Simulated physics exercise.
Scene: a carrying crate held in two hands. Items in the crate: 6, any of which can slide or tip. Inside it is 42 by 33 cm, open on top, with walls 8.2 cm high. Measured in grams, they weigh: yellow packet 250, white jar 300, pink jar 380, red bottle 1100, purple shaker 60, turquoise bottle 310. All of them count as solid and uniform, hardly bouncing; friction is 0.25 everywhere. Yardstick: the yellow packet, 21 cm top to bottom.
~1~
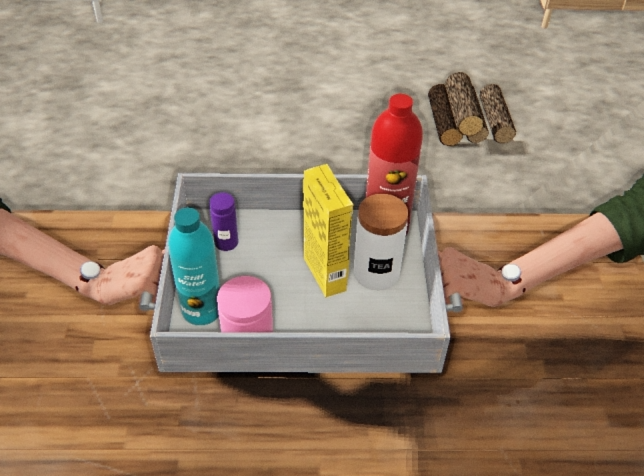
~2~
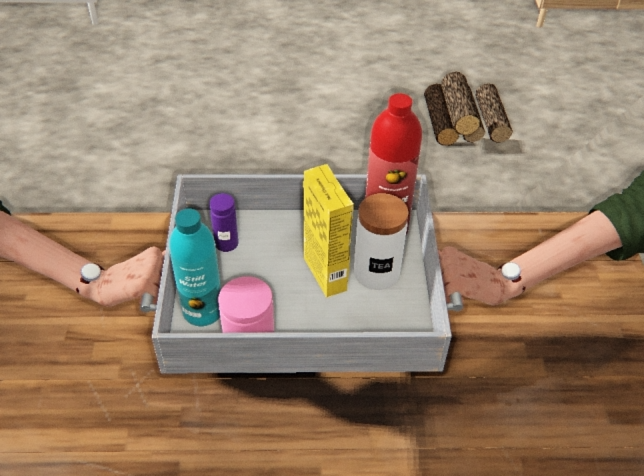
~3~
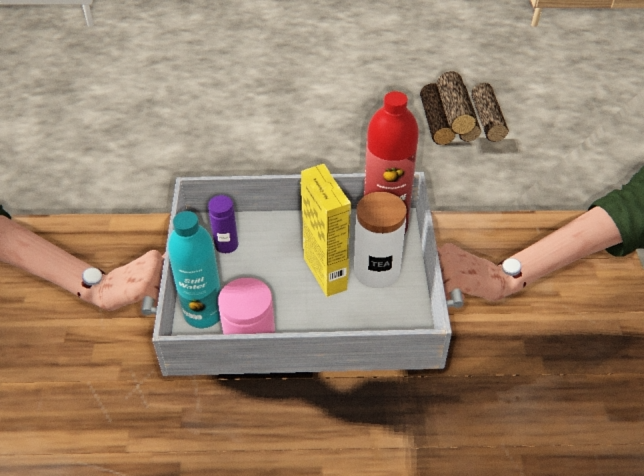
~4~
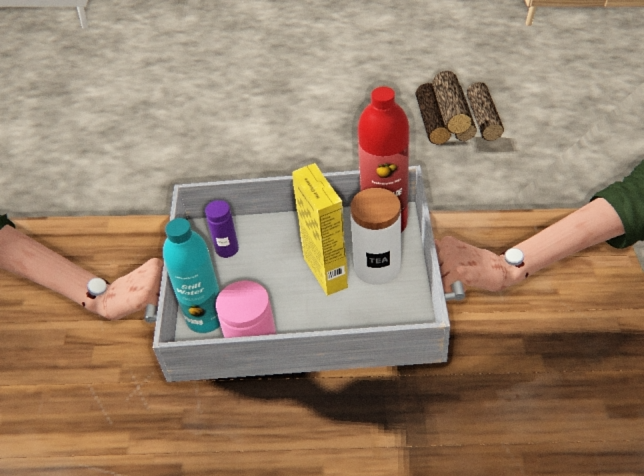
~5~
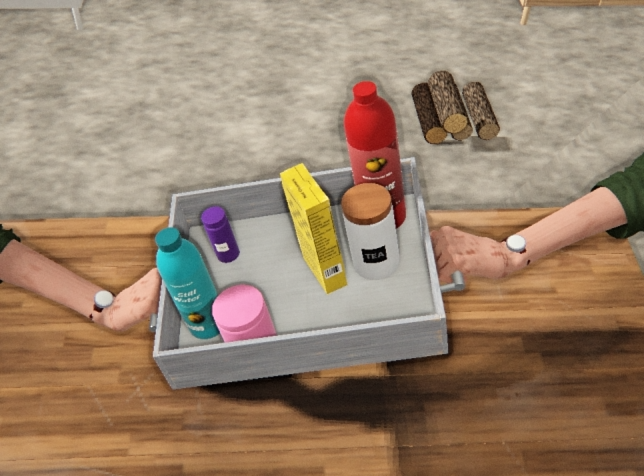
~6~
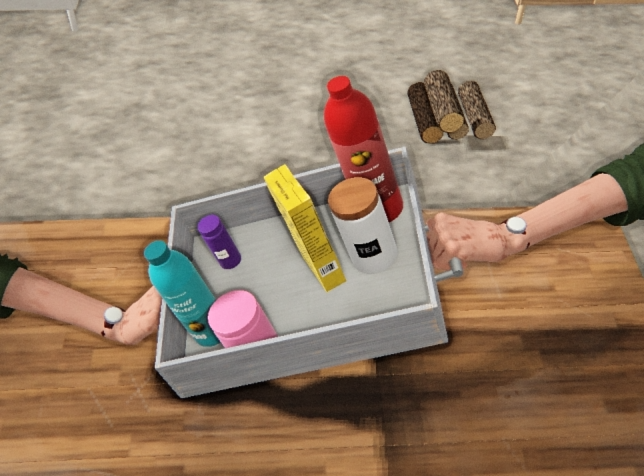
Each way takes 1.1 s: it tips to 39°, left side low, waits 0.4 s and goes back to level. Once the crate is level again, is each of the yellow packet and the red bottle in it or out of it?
Yellow packet - in it; red bottle - out of it.
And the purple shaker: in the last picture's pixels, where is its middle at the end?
(191, 231), roughly.
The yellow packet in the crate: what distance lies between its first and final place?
Roughly 21 cm.
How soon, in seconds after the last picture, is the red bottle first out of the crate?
Around 0.6 seconds.
Then, 0.30 s later than the last frame, crate tipped 34°, left side down; yellow packet rocked 38° off its seat near (238, 270); red bottle 8 cm from its spot near (285, 165); white jar 8 cm from its spot.
Then, 0.60 s later than the last frame, crate tipped 39°, left side down; red bottle rocked 43° off its seat near (157, 236); yellow packet rocked 37° off its seat near (182, 291); white jar rocked 37° off its seat.
Then, 1.50 s later than the last frame, crate tipped 22°, left side down; red bottle now out of the crate; yellow packet rocked 37° off its seat near (182, 266); white jar rocked 11° off its seat.
When it is over, out of the crate, red bottle; lying over in the crate, yellow packet; not toppled but over 5 cm from the start, white jar, pink jar and purple shaker; the last one within 5 cm of the start. In the last view, yellow packet near (197, 231), red bottle near (95, 308).
